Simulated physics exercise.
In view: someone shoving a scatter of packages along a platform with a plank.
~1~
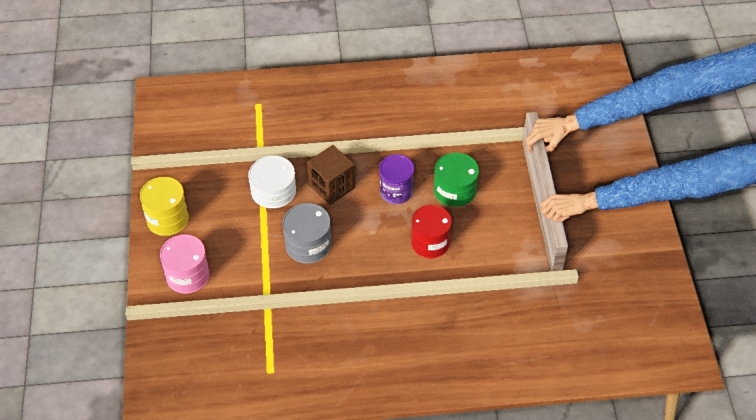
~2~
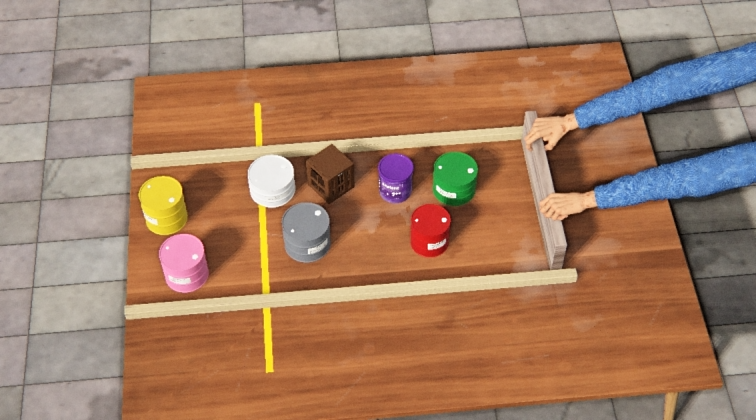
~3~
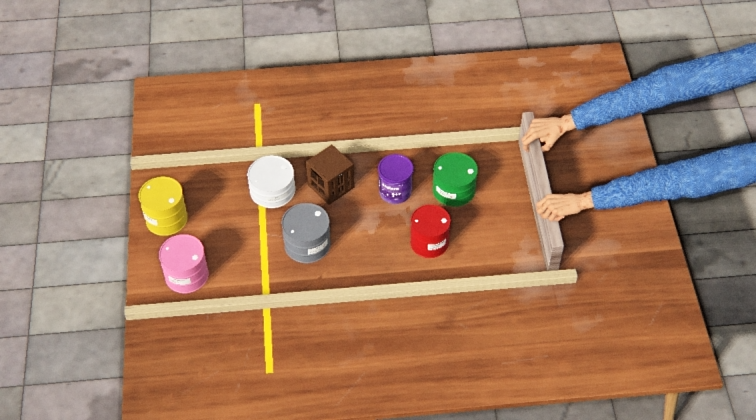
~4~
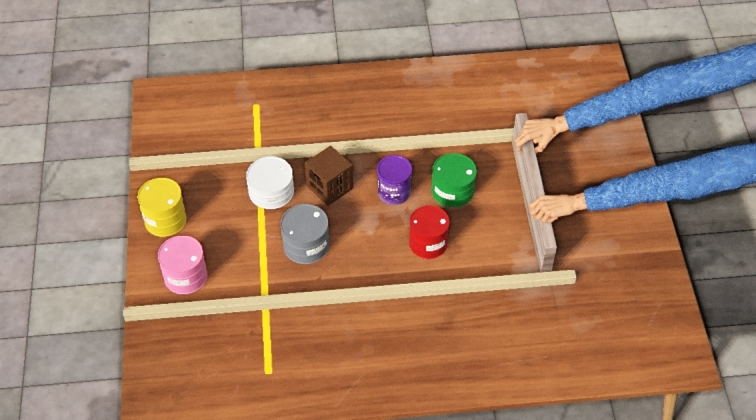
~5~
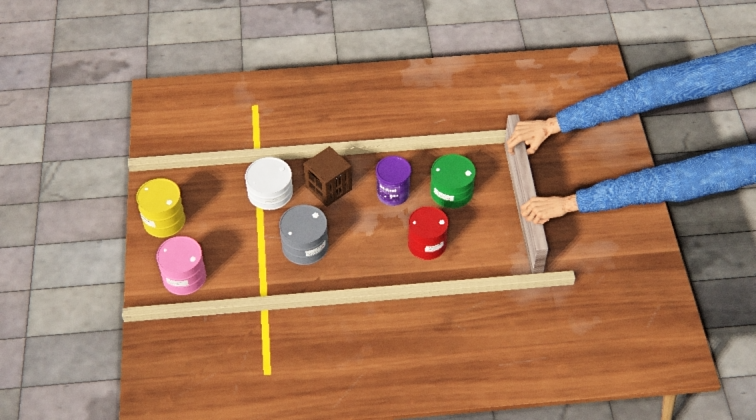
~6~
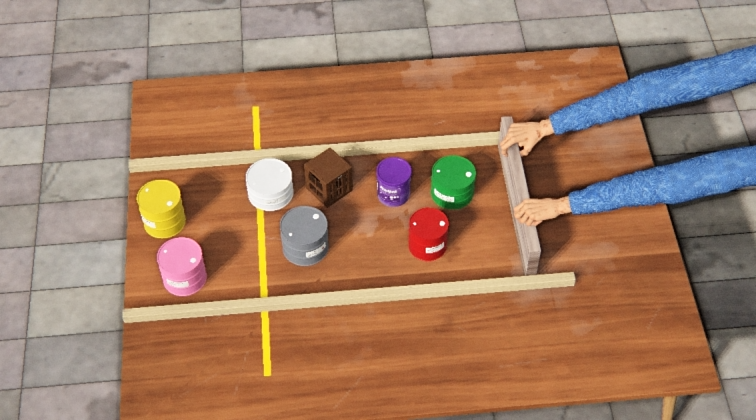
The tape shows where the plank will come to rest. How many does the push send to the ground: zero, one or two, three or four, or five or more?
As it turns out, the number that fall off is zero.
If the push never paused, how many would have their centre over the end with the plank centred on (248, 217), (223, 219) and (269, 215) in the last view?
It would be 0, 1 and 0.
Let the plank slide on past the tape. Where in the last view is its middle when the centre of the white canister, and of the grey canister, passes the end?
About (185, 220), and (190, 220) for the other.
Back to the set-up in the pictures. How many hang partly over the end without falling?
Overhanging: 0.
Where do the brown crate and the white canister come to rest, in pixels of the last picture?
The brown crate at (241, 168), the white canister at (202, 185).
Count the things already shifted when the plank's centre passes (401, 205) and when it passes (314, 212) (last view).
First 4, then 6.
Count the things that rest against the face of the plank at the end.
The number is 3.
Early on, none off yet; yellow canister at rest near (162, 209); pink canister at rest near (182, 267); white canister at rest near (270, 185).
A while later, none off yet; yellow canister at rest near (162, 209); pink canister at rest near (182, 267); white canister travelled a little near (250, 182).
Finally, the number that fall off is zero.
